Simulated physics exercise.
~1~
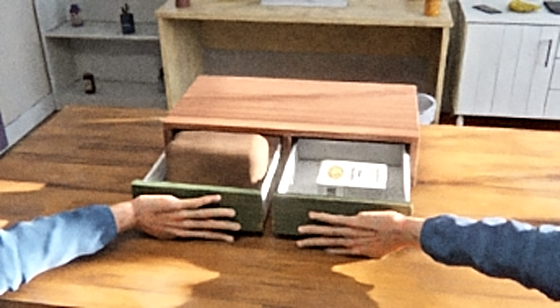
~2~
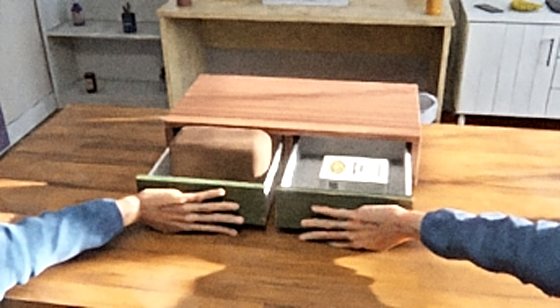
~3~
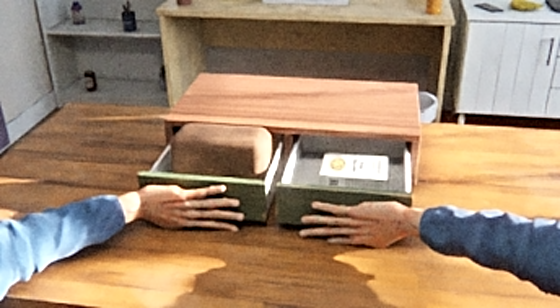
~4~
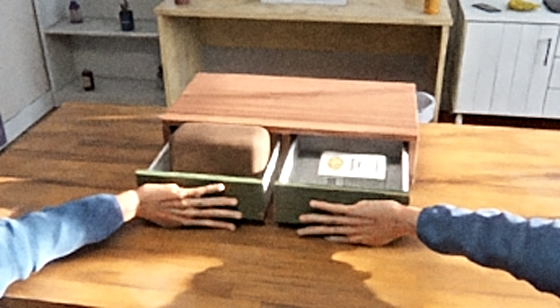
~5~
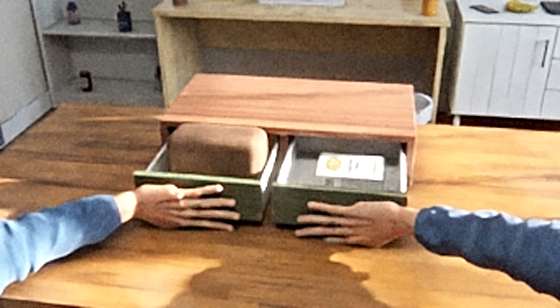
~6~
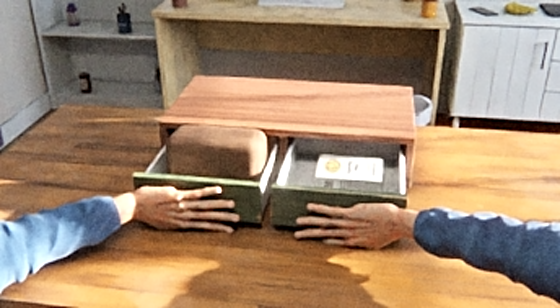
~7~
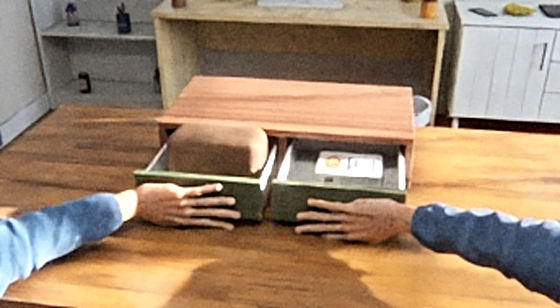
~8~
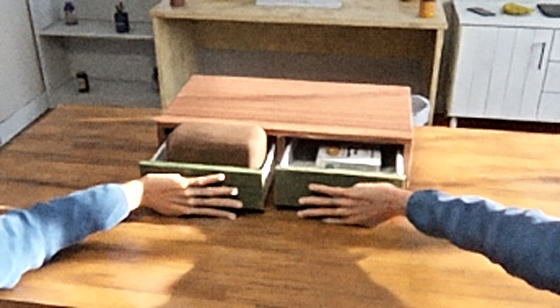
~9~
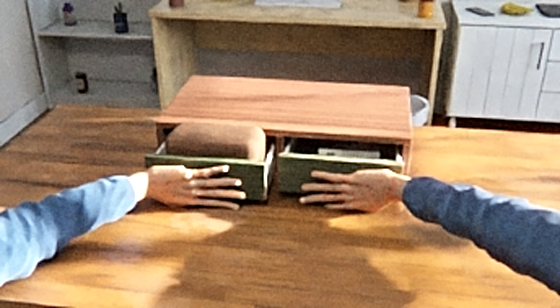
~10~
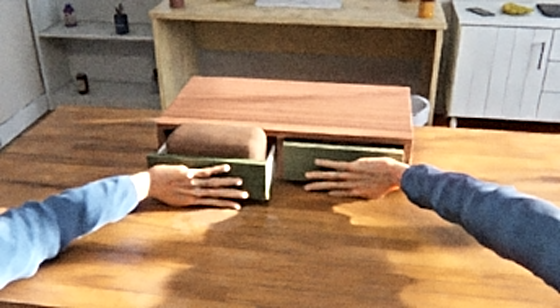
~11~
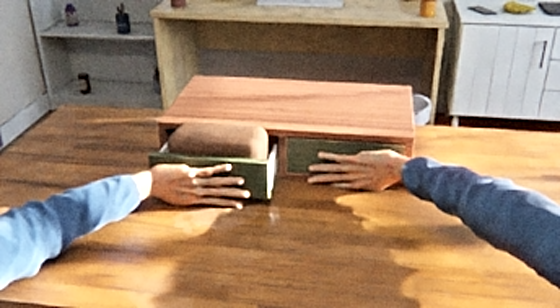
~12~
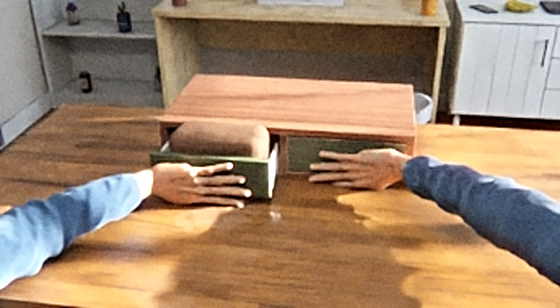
On a wooden table in a sunlit room, two hands push the open drawers of a small chest, the left holding a brown loaf and the right a white packet. Both slide inward, but the left stops ajar while the right closes fully.
